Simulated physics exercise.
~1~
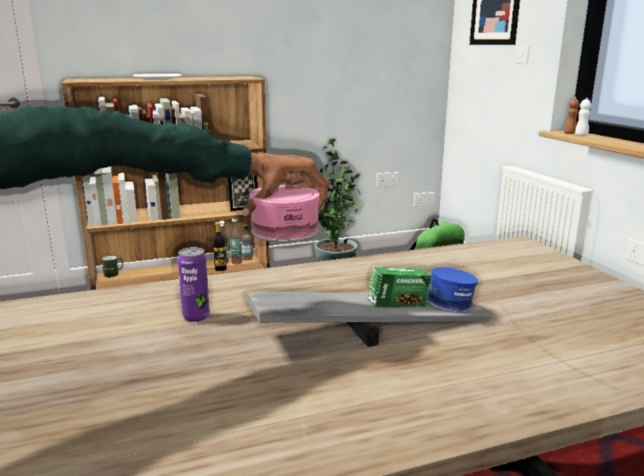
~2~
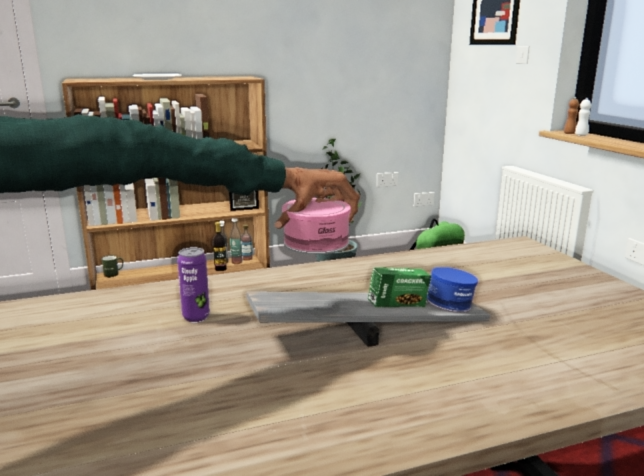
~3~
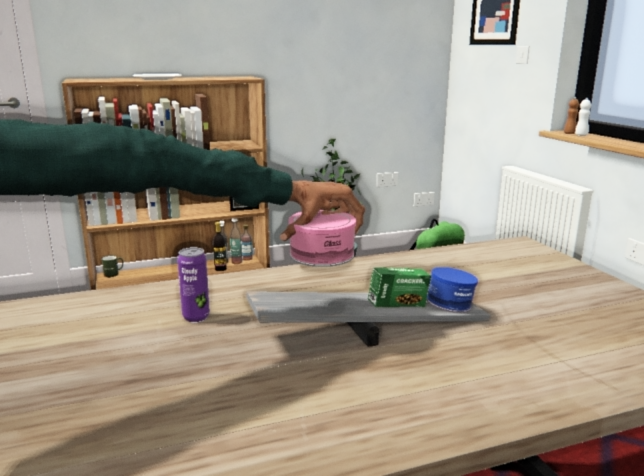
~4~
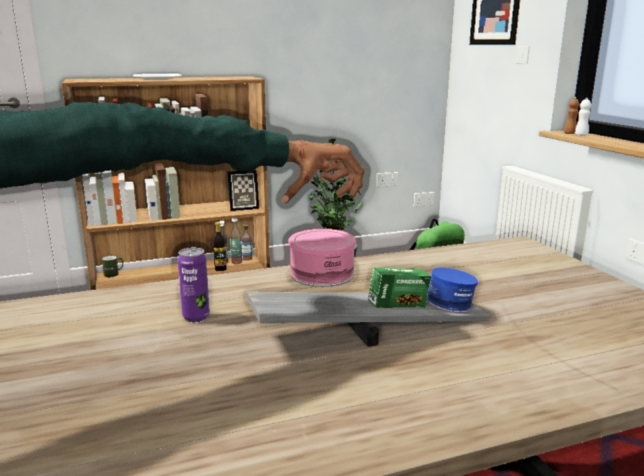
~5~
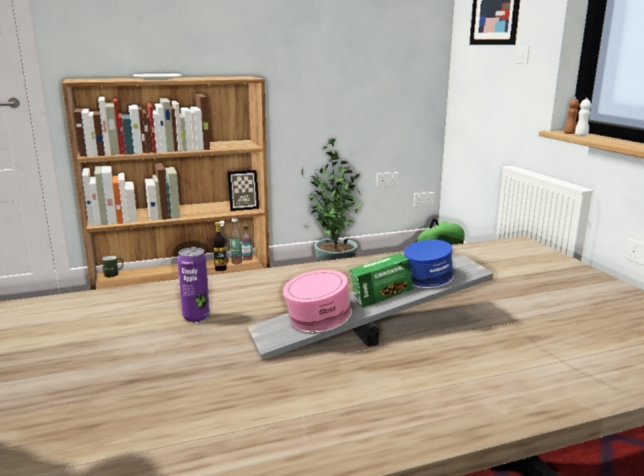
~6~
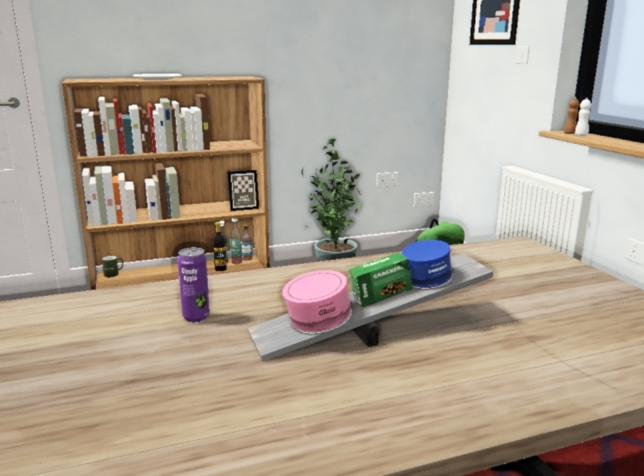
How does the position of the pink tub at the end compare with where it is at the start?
At the start the pink tub is held up in the air by the hand, above the table. By the end it is lower and slightly further right, resting on the left, lowered part of the tilted plank.
The clip opens on a wooden table where a grey plank rests across a small block, its right end low under a green packet and a blue tub, with a purple can standing to the left. A hand in a dark green sleeve holds a pink tub in the air, carries it to the right and lowers it towards the left half of the plank. The hand lets go and draws back. The plank tips the other way, and the packet and blue tub rise and shift left. It ends with the left end down, all three items still on the plank and the can unmoved.
